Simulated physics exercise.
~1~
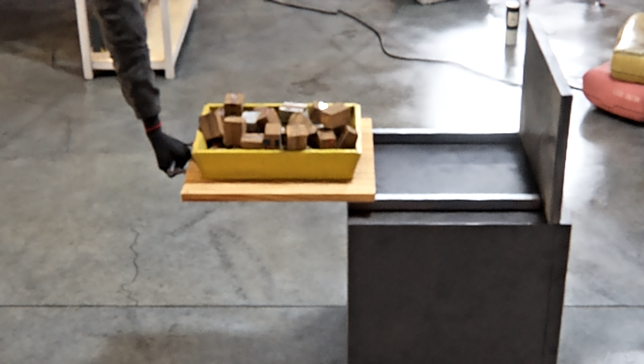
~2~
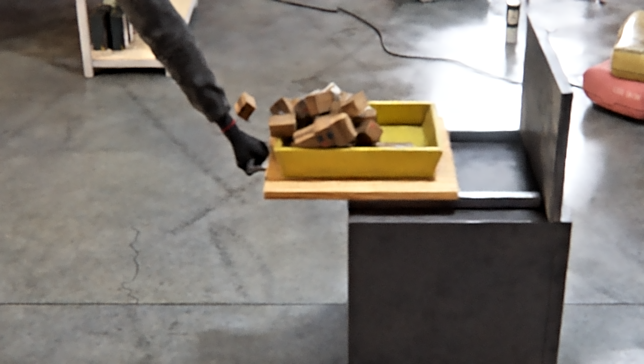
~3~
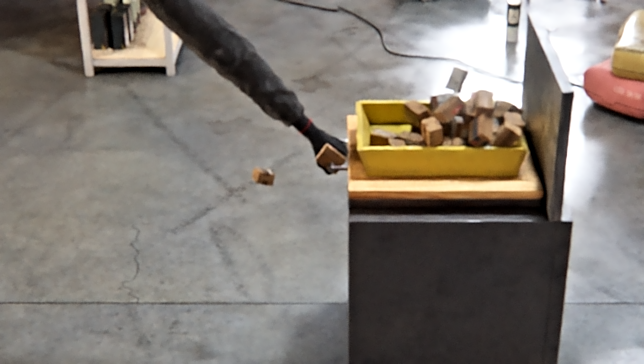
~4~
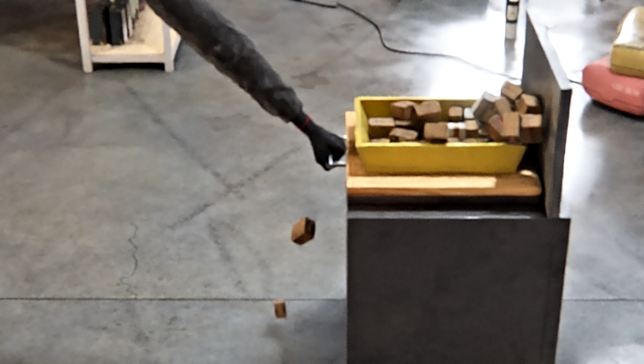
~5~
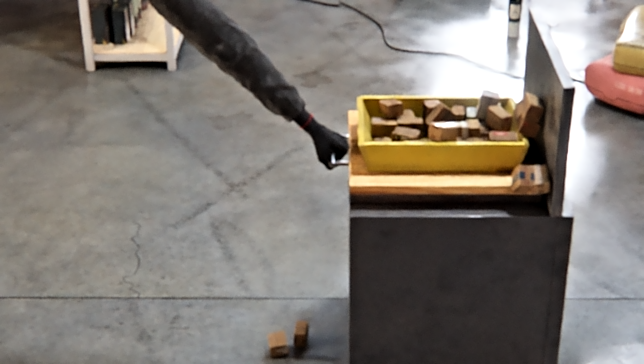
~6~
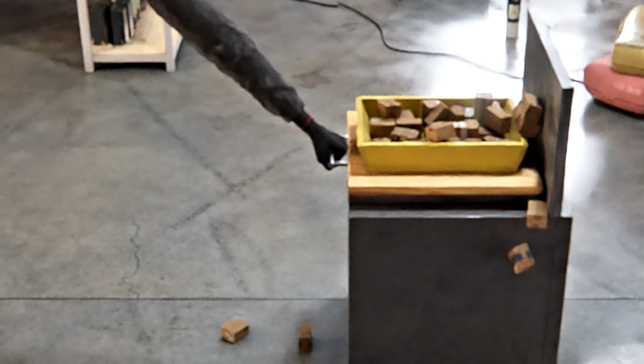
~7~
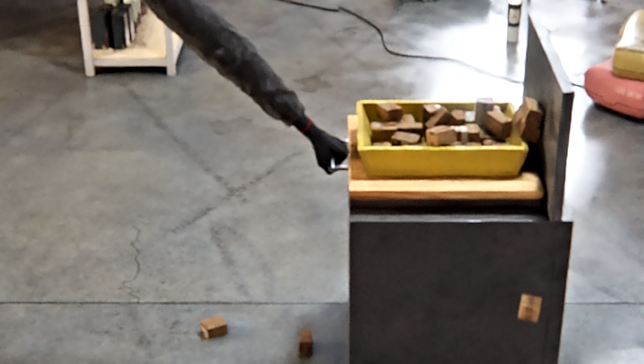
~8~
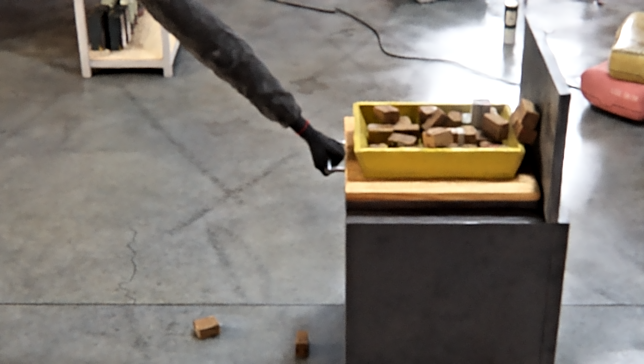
A yellow box full of loose brown blocks sits on a pale wooden shelf that juts left from a dark cabinet with a tall back panel, seen from slightly above on a grey concrete floor. A dark-gloved hand at the left edge shoves the shelf quickly to the right, and the blocks heap up and hop. As the shelf stops, blocks surge toward the back panel while two drop off the left side. Another pair tumbles down the cabinet's front at right. Finally the hand stays on the closed shelf, most blocks remain in the box, and two rest on the floor at left.
